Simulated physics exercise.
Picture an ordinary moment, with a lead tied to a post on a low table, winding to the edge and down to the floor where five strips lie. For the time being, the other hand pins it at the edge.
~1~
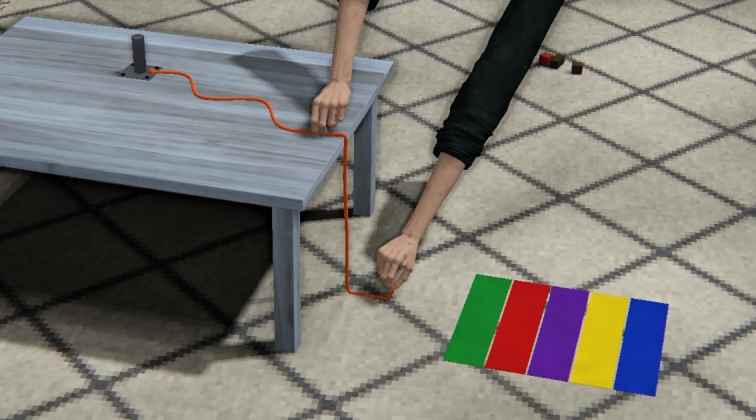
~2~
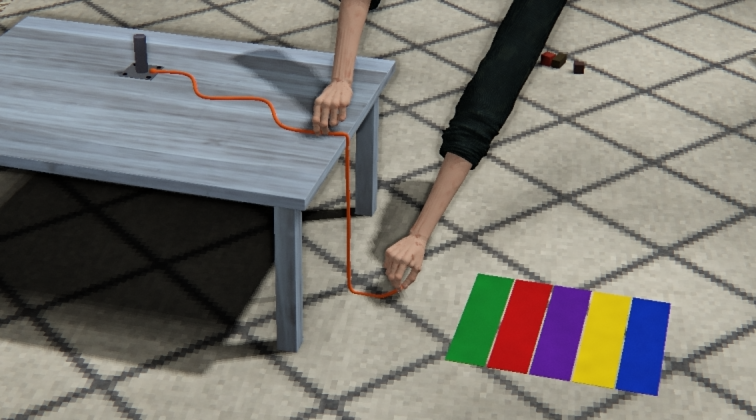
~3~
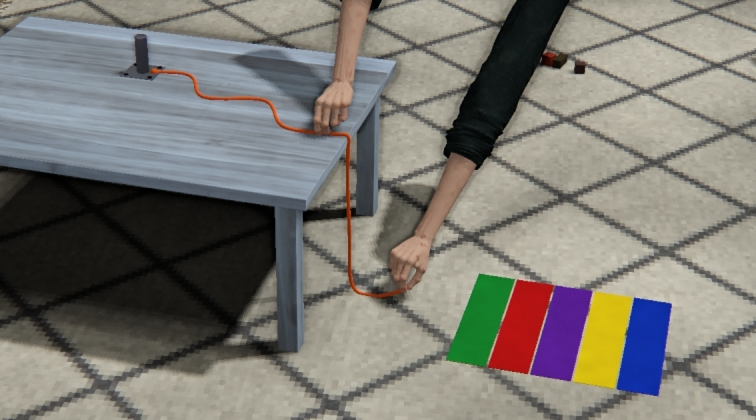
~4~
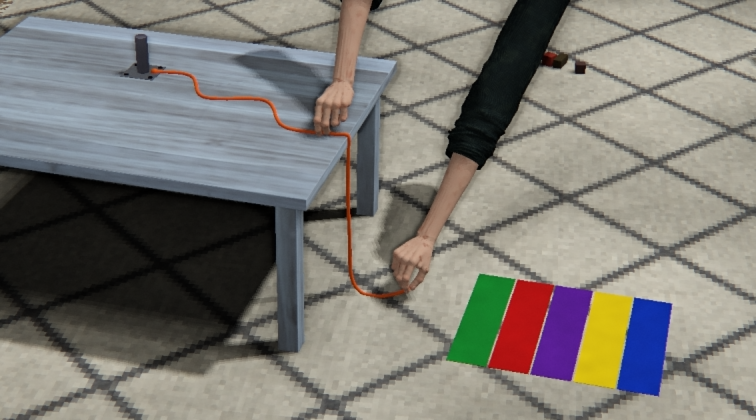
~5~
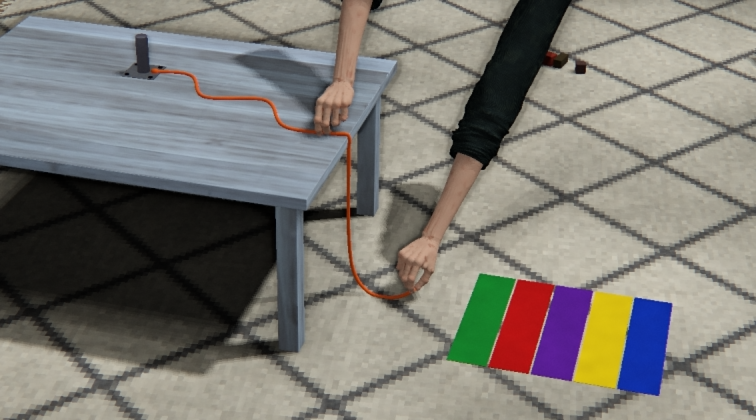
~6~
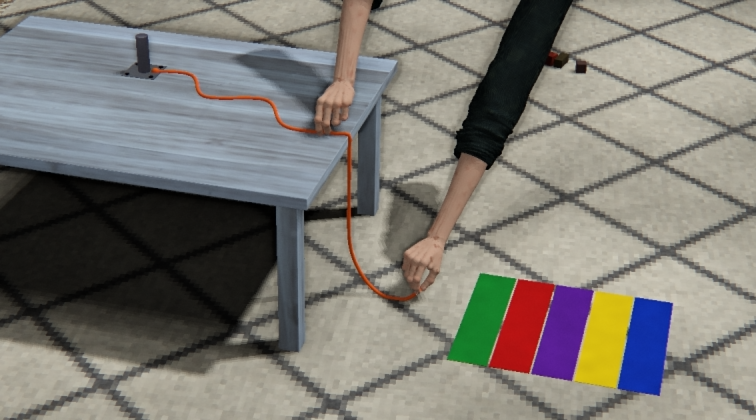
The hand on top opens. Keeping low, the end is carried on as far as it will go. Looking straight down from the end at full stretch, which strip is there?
The purple strip is there.
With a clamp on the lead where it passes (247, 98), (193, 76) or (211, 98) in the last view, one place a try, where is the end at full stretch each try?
It ends up near (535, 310) the first time, (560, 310) the second and (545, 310) the third.
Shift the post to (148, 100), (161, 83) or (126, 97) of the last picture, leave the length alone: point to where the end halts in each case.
It works out at around (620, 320), (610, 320) and (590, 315) for the three tries.
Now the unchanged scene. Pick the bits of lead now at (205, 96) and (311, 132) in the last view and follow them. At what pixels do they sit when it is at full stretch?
The first settles around (230, 94), the second around (360, 136).
Early on, end near (493, 301); over green.
Midway, end near (539, 309); over red.
At the end of the slack, end near (568, 313); over purple. It halts on the purple strip.
